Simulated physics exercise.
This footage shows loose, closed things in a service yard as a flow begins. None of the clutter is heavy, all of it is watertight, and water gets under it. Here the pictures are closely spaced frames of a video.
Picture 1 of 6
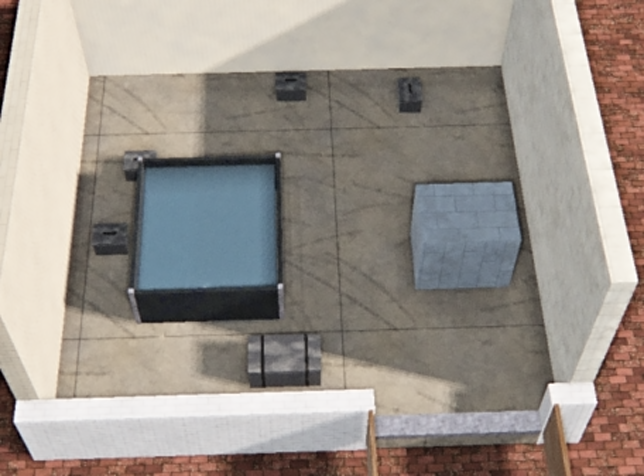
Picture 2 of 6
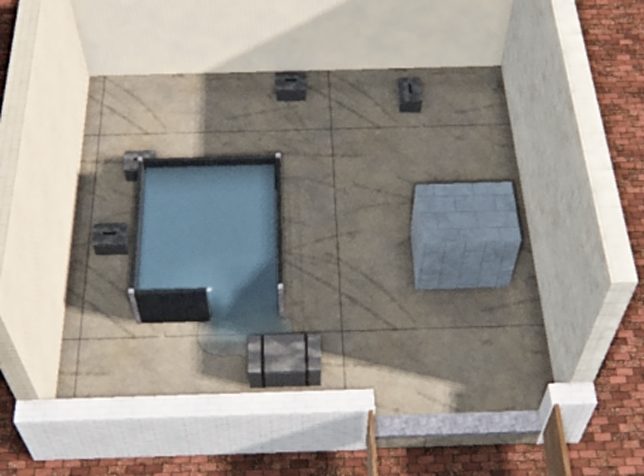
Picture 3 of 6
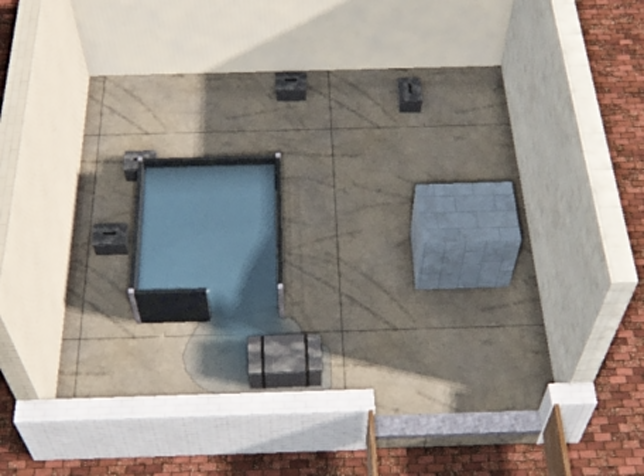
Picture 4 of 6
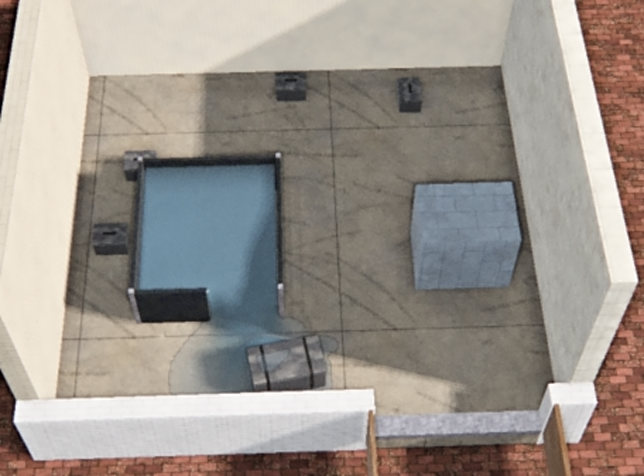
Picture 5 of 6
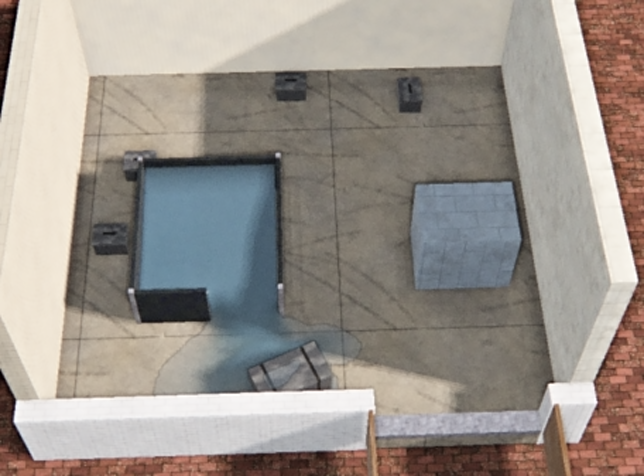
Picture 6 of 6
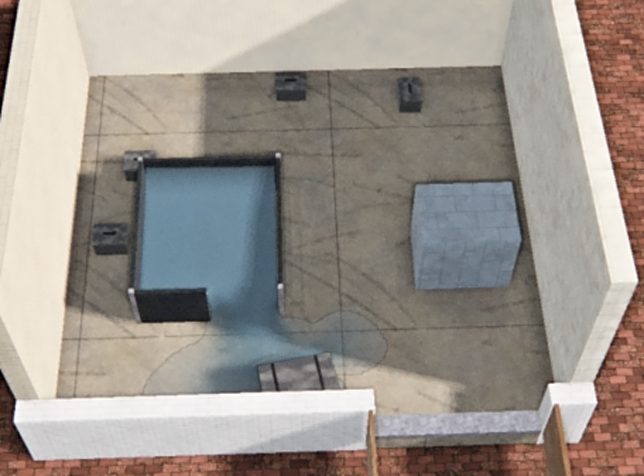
The footage shows a walled yard where part of a pool's front barrier is gone and water spreads across the floor, reaching a dark banded trunk that turns and shifts slightly toward the low front wall while the other objects stay still.
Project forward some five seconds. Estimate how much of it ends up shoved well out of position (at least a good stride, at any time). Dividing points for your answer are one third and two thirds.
Answer: A share between one and two thirds.
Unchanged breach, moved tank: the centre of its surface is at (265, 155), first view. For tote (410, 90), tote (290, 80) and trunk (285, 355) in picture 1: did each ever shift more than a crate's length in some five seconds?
In order: Remained close by, remained close by, went well off.
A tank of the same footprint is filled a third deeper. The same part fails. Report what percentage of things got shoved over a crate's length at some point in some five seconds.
Share moved that far: Approx. 60 %.
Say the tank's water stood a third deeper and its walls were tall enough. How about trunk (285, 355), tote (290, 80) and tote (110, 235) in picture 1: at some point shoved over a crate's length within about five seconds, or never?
First one cleared the mark, second one missed the mark, third one cleared the mark.
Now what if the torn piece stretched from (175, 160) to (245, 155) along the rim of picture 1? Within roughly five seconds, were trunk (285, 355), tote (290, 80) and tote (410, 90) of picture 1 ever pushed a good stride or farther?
Here's my take, in sequence: Fails to go that far, dislodged that far, and dislodged that far.
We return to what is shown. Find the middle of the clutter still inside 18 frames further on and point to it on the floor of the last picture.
In the last view, somewhere about (288, 167).
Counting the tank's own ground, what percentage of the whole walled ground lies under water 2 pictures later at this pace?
That works out to about 25 in a hundred.
A moment on, 0 of 5 are well off their spots; 0 afloat.
Next, 1 of 5 are well off their spots; 0 afloat.
Later, 2 of 5 are well off their spots; 1 afloat.
In the end, 3 of 5 are well off their spots, and 3 have been at some point; 1 afloat.
